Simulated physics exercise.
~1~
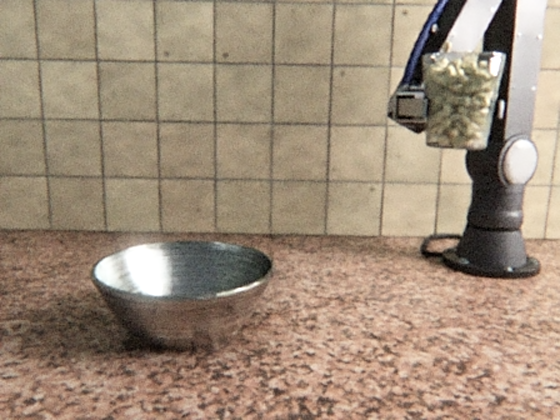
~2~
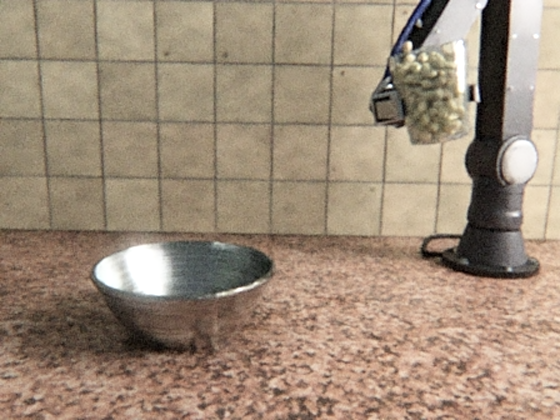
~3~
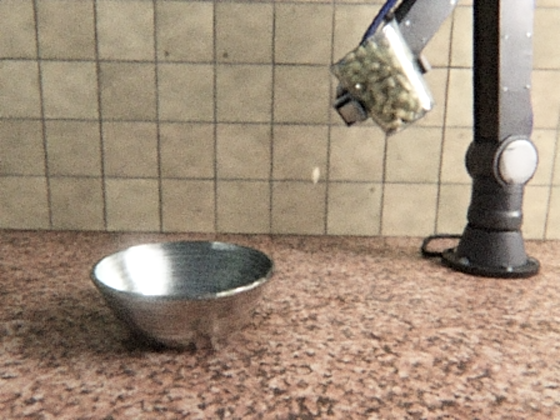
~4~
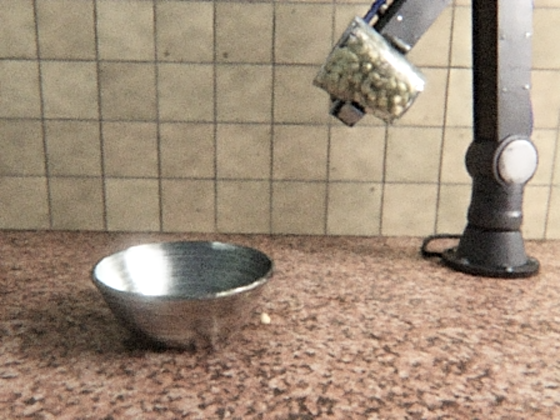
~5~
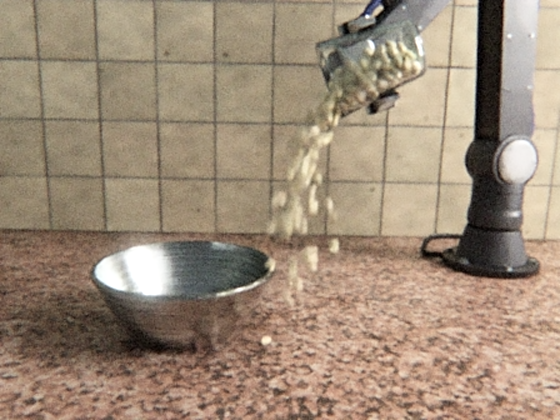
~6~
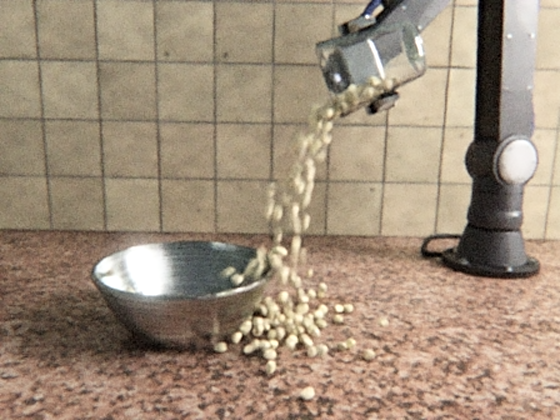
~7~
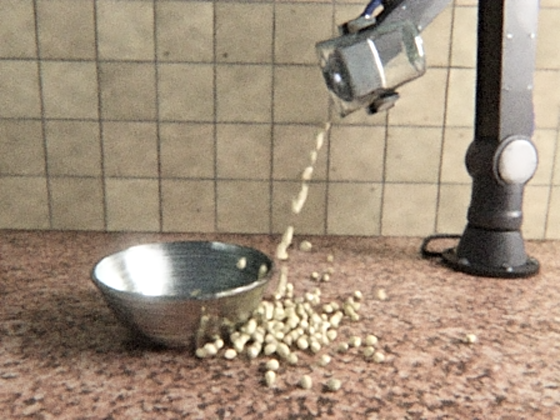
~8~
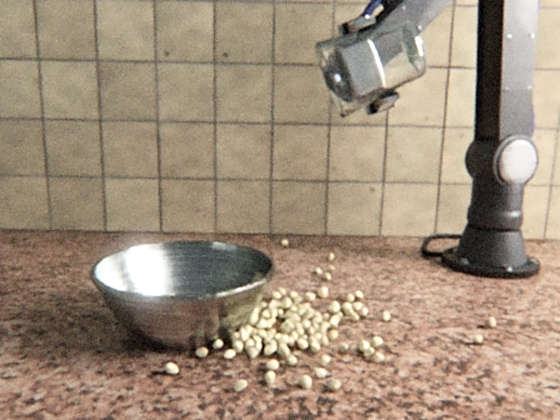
A clear cup full of pale dried beans, gripped by a dark robot arm at the right, moves left and tips toward a silvery metal bowl. The fixed view looks across a speckled reddish-brown countertop to a beige tiled wall, with the bowl standing at the left. A stray bean or so drops first, landing beside the bowl. Then the cup tilts past its side and beans stream down around the bowl's right rim, some going in but most scattering over the counter. The stream thins and stops, leaving the cup empty, still tipped above a wide spill beside the unmoved bowl.
